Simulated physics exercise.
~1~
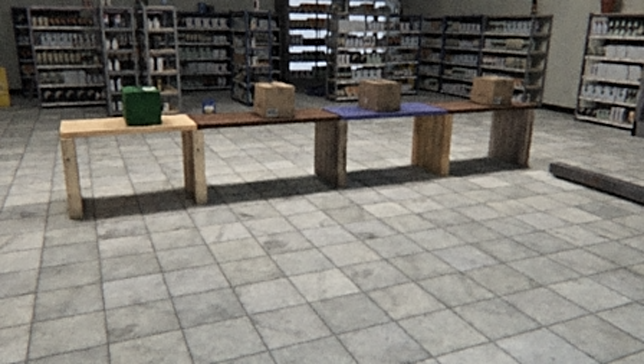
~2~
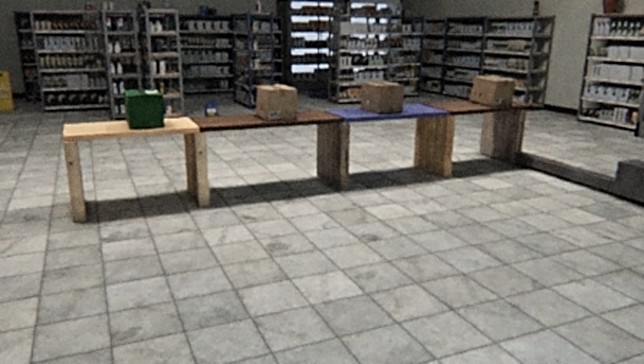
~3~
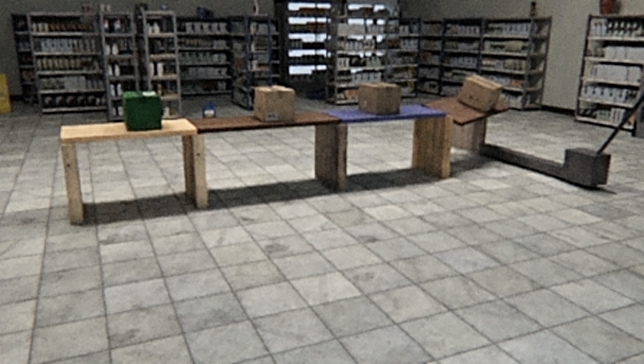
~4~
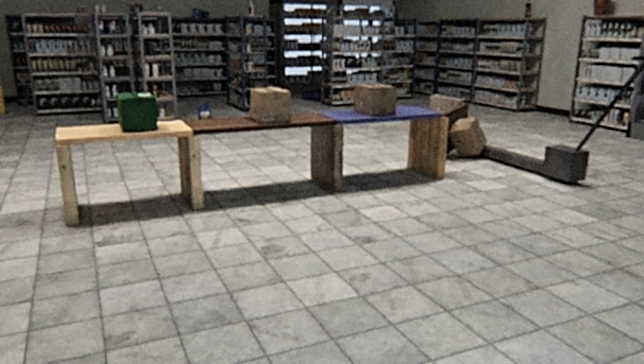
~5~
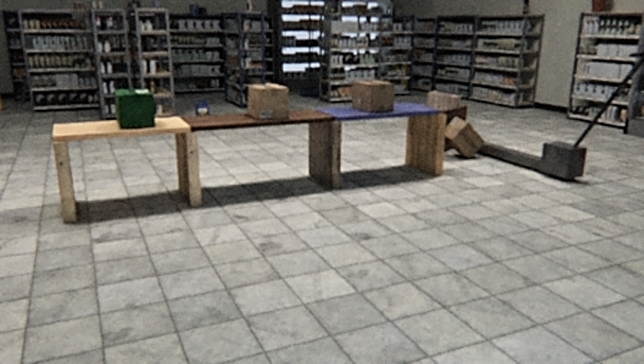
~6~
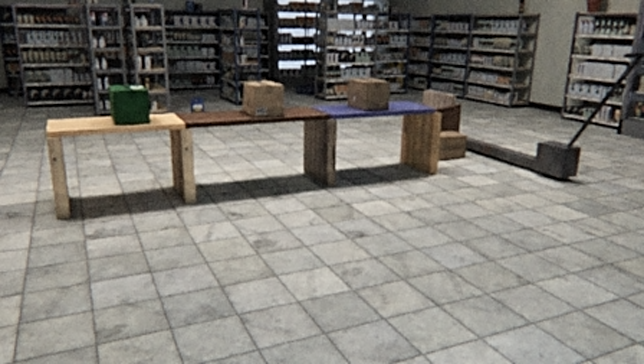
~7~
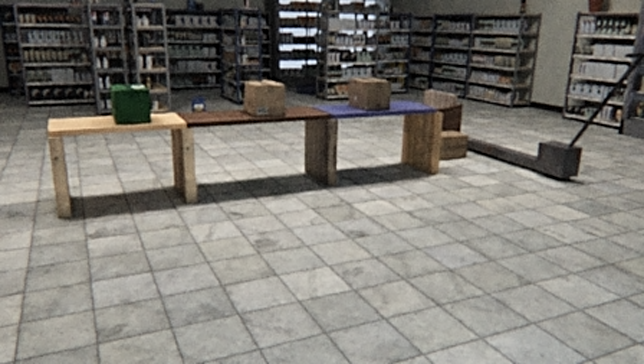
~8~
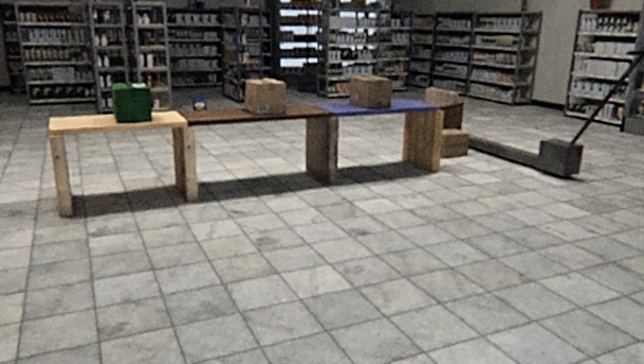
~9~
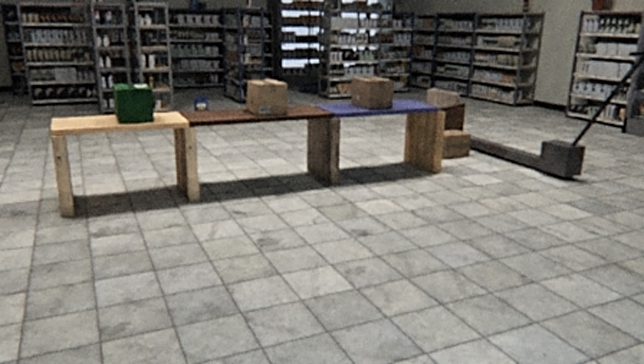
The clip opens on a row of boards laid across upright timber slabs in a tiled room lined with stocked shelves, with a green carton at the left end and brown cartons along the rest. A low jack slides in from the right toward the foot of the far upright. The rightmost board tilts, its carton tipping with it. The carton then tumbles off to the floor as the board drops and swings onto its edge. The carton rolls over and settles beside the fallen board. The blue board, the green carton and the remaining spans stay standing.
